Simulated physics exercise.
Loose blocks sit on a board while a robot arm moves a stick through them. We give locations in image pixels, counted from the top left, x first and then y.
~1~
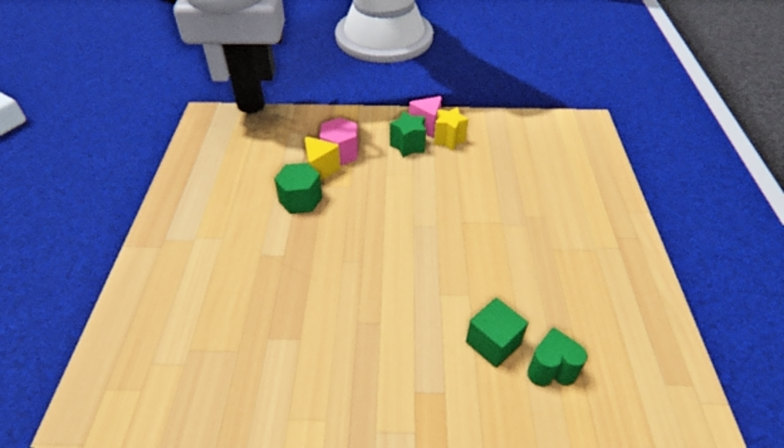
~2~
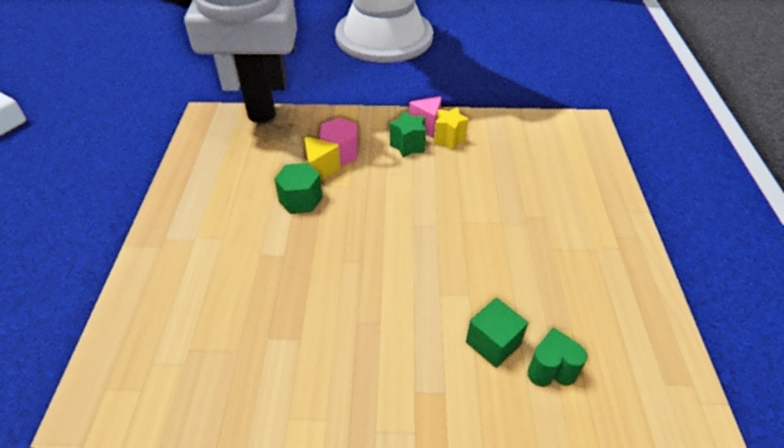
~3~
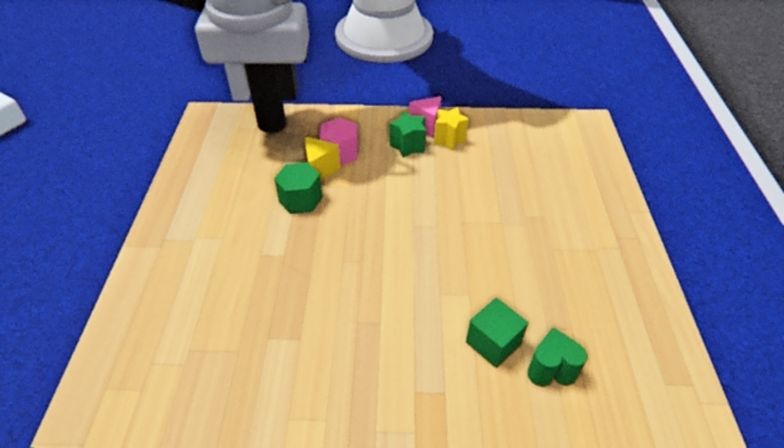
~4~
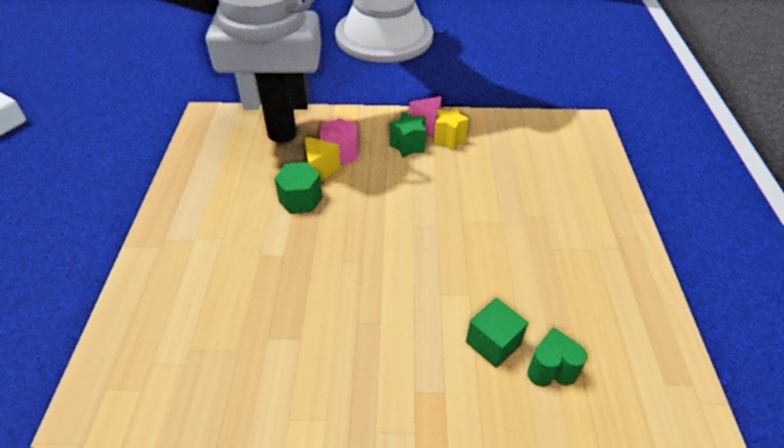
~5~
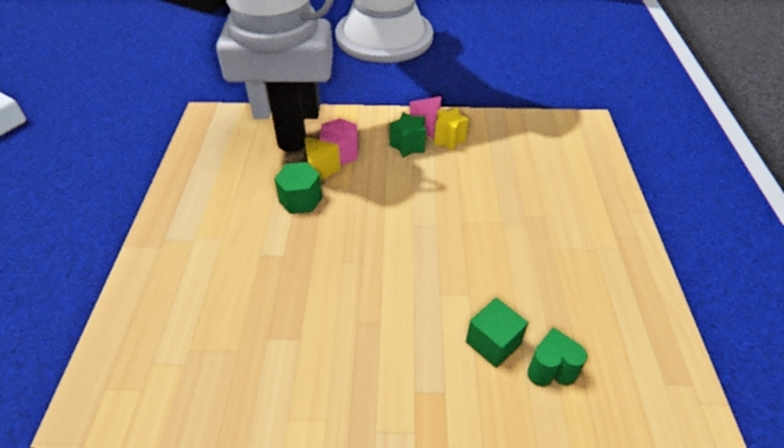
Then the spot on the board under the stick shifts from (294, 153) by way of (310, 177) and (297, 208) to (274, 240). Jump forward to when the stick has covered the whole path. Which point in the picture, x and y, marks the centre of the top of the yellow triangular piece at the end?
At (343, 169).
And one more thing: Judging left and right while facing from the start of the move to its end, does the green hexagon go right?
I'd say yes.
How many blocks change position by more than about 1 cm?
I expect two blocks to be moved by more than 1 cm.
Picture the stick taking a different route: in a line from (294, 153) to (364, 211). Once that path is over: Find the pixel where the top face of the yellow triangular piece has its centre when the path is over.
Top centre: (388, 209).
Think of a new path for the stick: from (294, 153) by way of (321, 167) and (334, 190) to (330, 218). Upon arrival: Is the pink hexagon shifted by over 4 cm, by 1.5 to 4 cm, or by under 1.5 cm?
Once the path ends, it will sit under 1.5 cm from where it is now.
The first path, step by step. One third of the way, stick at (309, 168); green hexagon at (296, 179); yellow triangular piece at (341, 165), turned 25° anticlockwise.
Two thirds of the way, stick at (295, 198); green hexagon at (273, 210), turned 25° clockwise; yellow triangular piece at (343, 169), turned 55° anticlockwise.
At the end, stick at (272, 230); green hexagon at (244, 244), turned 30° clockwise; yellow triangular piece at (343, 169), turned 55° anticlockwise; pink hexagon in place.
